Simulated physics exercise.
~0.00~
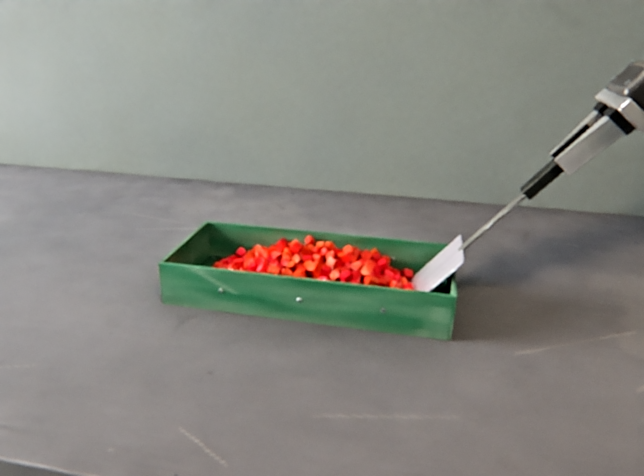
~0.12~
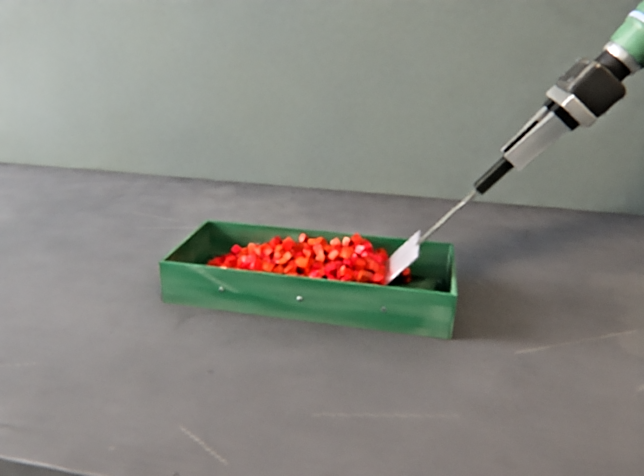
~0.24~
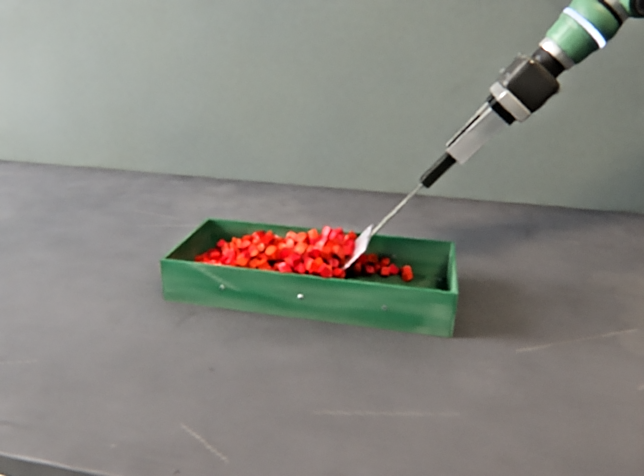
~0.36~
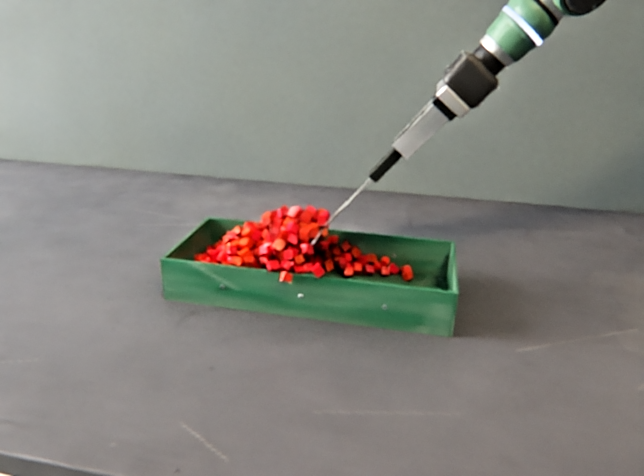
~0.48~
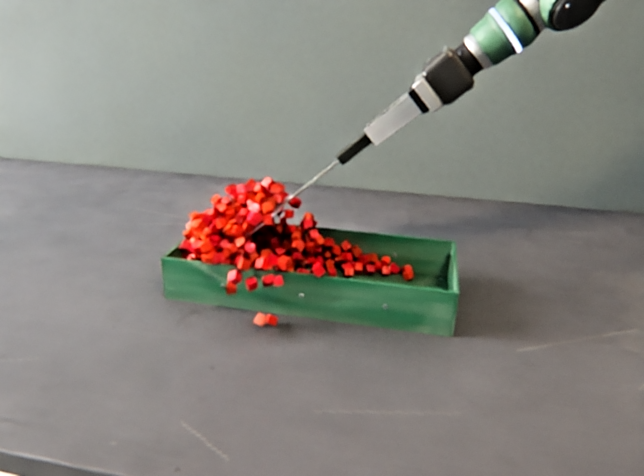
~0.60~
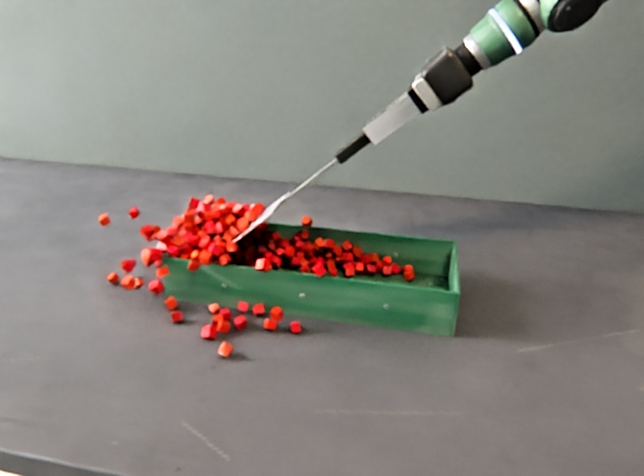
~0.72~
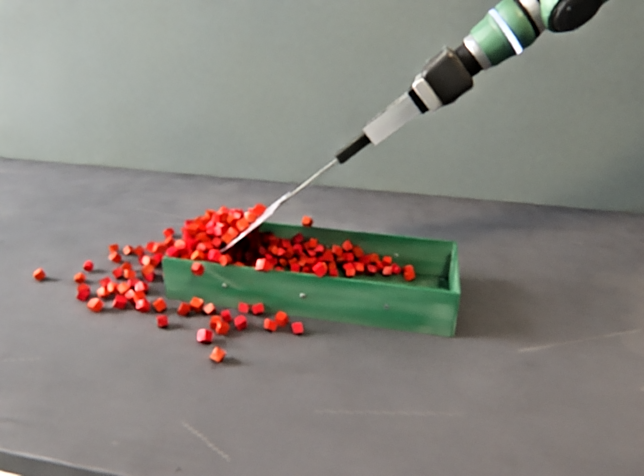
The clip opens on a green tray of red vegetable dice on a gray table, with a spatula held by a robot arm dipped into its right end. The spatula sweeps left through the dice, pushing them into a growing heap and leaving some scattered behind it. As it nears the left end, the heap rises above the rim and a few pieces drop over the front. The spatula then stops and tilts slightly, while dice spill over the left end and front, tumbling across the table. Finally, many dice lie scattered outside, but most remain in the unmoved tray, heaped against the blade.
